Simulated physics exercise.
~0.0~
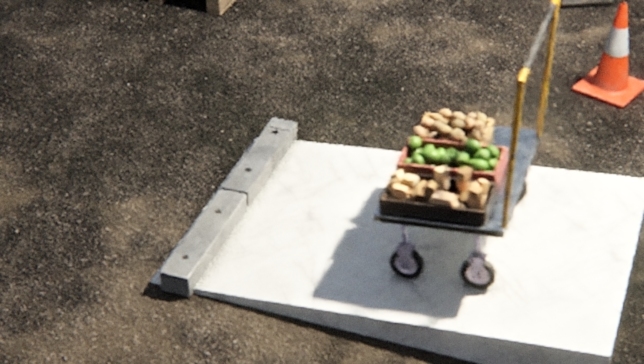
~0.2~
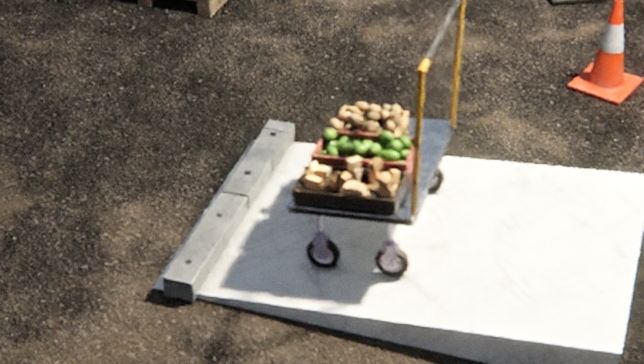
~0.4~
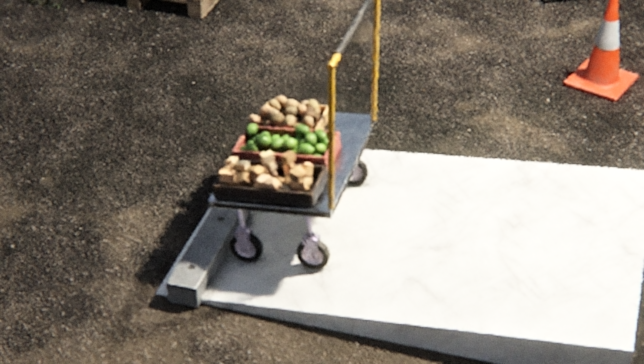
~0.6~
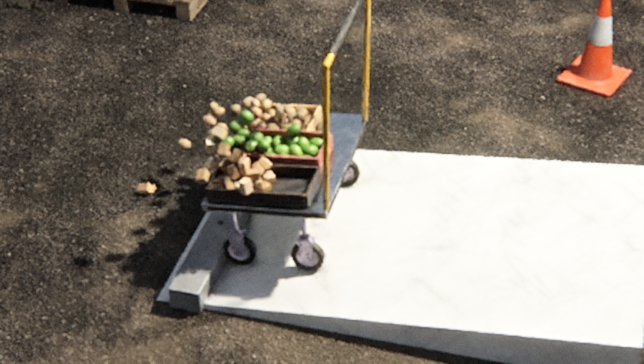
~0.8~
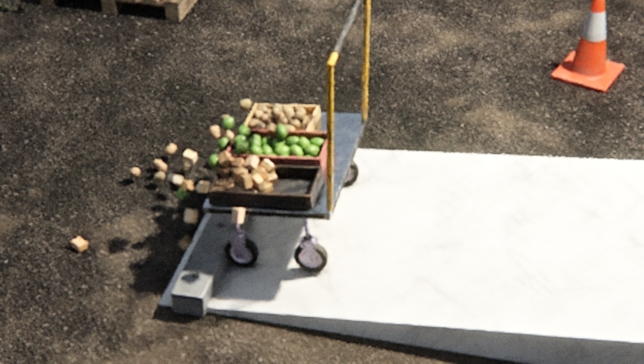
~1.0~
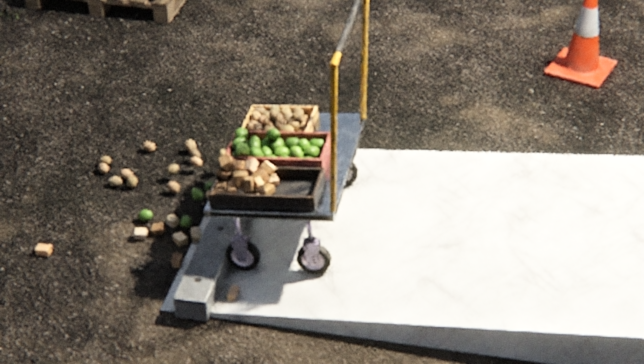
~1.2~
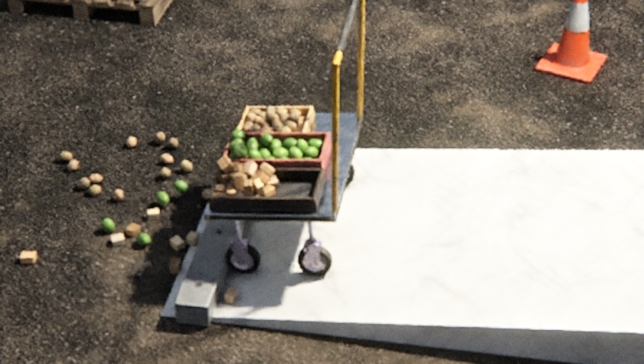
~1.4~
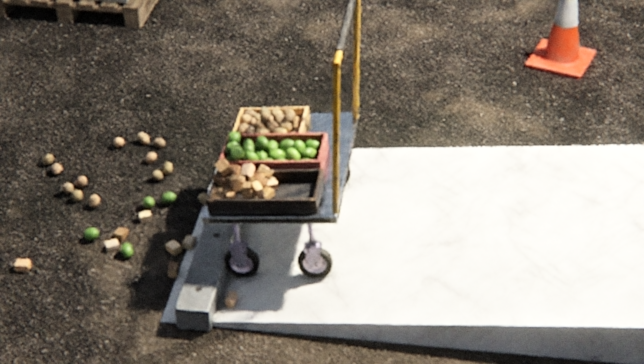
A flat cart with a yellow-posted handle carries three open containers down a pale, low ramp on rough dark ground, seen from above and to one side. Wooden blocks fill the black basket nearest the viewer, green limes the red one behind it, and brown potatoes the wooden one at the back. An orange and white cone stands at the upper right. The cart rolls left and stops abruptly at the grey beam. Blocks, limes and potatoes fly forward over the beam and scatter across the ground, while the containers stay in place, still partly filled.
